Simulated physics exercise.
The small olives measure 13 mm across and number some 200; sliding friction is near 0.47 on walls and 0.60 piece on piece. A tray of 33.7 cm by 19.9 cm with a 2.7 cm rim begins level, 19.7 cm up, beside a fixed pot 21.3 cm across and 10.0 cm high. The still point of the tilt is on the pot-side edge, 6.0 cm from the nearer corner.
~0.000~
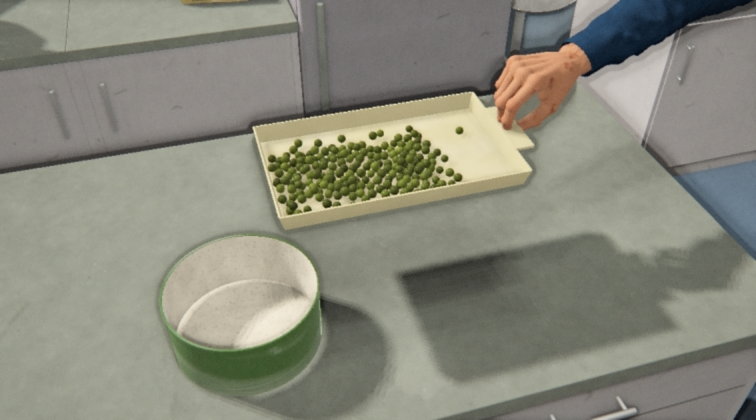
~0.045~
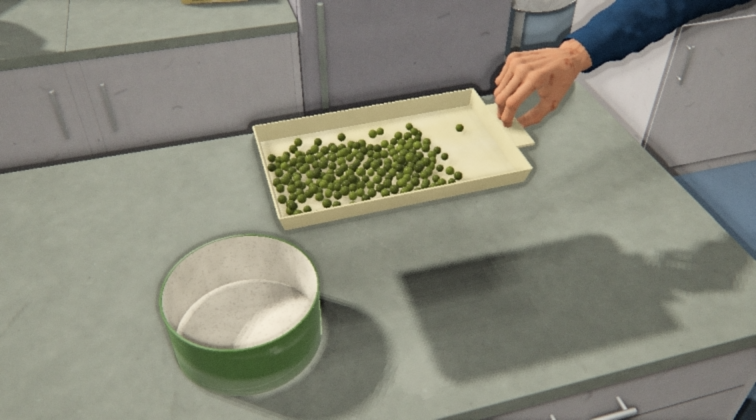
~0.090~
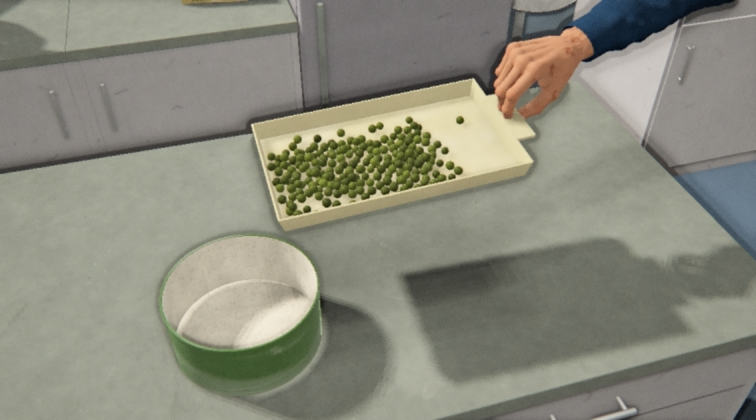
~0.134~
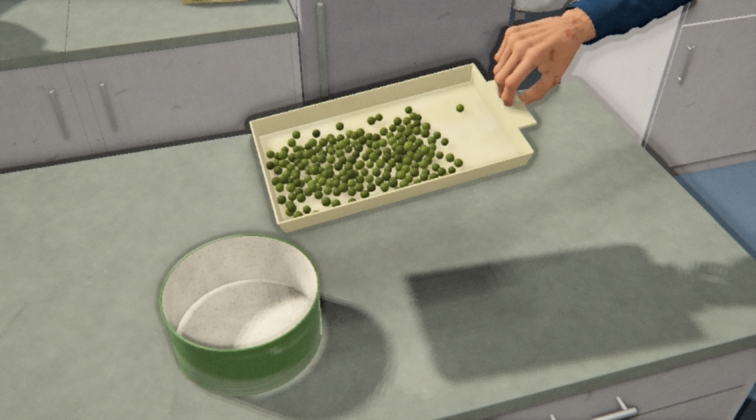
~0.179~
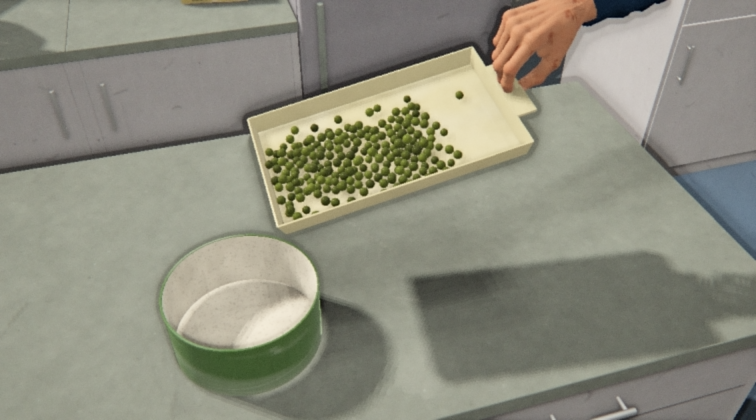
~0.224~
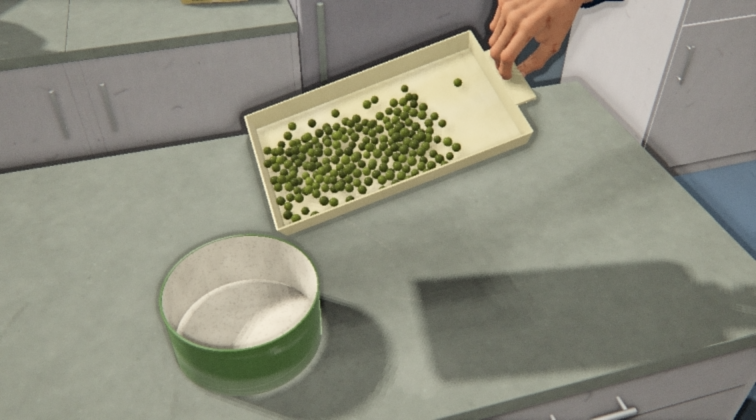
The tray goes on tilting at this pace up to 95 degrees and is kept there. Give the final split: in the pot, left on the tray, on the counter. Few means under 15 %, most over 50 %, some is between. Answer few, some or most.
In the pot: Most; left on the tray: Few; on the counter: Few.
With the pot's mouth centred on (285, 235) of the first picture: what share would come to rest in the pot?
Some 35 per cent.
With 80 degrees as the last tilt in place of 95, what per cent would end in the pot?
In that case some 85 per cent.
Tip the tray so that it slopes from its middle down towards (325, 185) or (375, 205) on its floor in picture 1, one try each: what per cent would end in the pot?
About 90 and 35 per cent.
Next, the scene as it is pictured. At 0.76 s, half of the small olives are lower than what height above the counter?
Some 26 cm.
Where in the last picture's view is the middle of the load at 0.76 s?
Near (297, 177).
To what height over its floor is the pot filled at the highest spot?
Some 3.0 cm.
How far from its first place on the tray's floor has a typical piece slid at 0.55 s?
Roughly 3 cm.
Then, at 0.55 s, tilt 57 degrees; the tray holds 100 %, the pot 0 %.
After 0.76 s, tilt 81 degrees; the tray holds 95 %, the pot 5 %.
After 1.09 s, tilt 95 degrees; the tray holds 15 %, the pot 75 %.
By 2.1 s all is still; pot 95 %, tray 0 %, counter 5 %.
